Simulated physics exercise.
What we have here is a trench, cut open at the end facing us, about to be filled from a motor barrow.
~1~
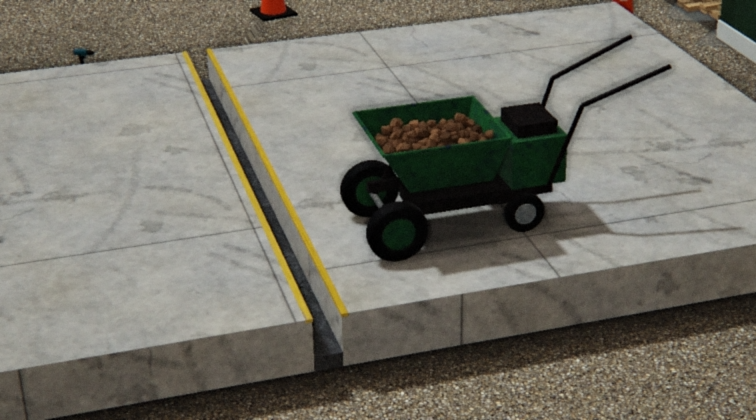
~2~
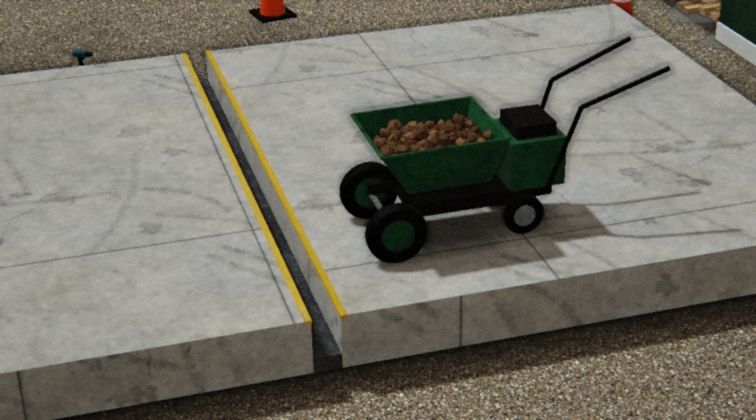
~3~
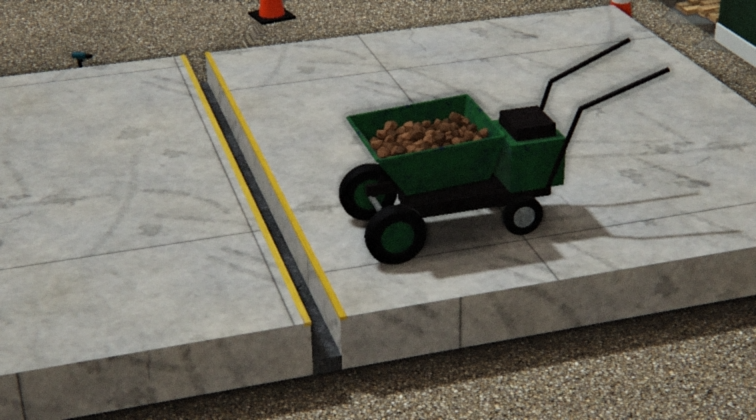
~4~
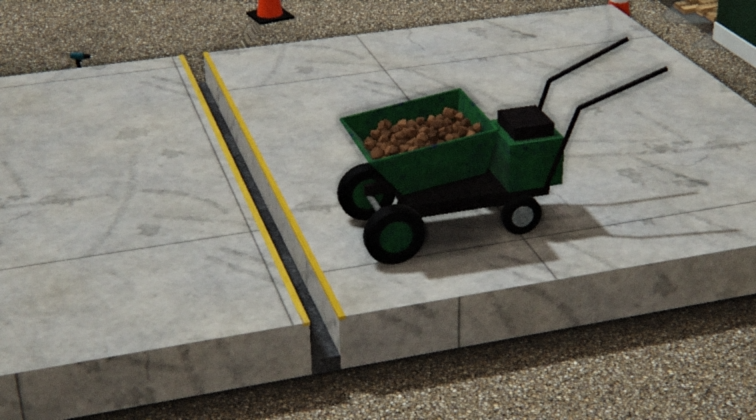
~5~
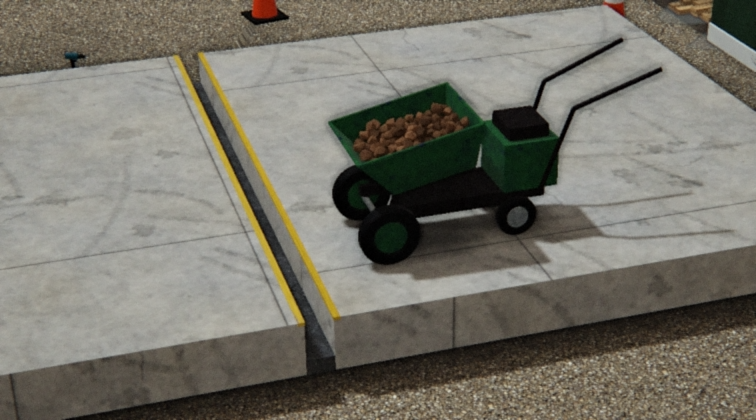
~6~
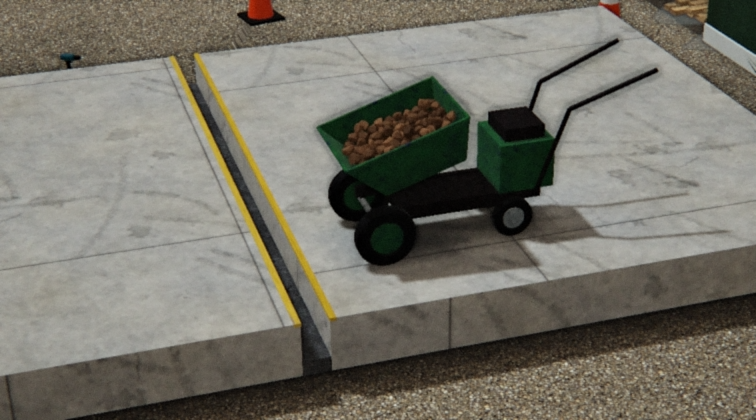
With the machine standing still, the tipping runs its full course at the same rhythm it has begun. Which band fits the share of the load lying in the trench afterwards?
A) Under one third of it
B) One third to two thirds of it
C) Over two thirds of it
Option B: One third to two thirds of it.
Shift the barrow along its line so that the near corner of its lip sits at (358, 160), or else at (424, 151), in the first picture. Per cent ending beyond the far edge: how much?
First place: Around 90 per cent. Second place: Around 10 per cent.
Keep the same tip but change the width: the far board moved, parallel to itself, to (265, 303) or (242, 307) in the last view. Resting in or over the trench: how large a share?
Result, try 1: 80 in a hundred; try 2: 100 in a hundred.
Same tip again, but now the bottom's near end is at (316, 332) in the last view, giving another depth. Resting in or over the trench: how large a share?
Roughly 40 in a hundred.
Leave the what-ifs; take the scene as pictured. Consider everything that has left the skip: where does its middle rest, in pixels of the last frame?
At about (271, 254), give or take.
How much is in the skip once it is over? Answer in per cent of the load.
It comes out at some 0 in a hundred.
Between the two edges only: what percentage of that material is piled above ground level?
10 per cent or thereabouts.
Soon after the last picture, skip tipped steeply; all in the skip.
A little later, skip tipped right over; most in the skip; a stray few in or heaped over the trench; a small part beyond it; a small part falling.
Later still, skip tipped right over; about a quarter in the skip; about a third in or heaped over the trench; about half beyond it.
By the end, skip tipped right over; about half in or heaped over the trench; about half beyond it.
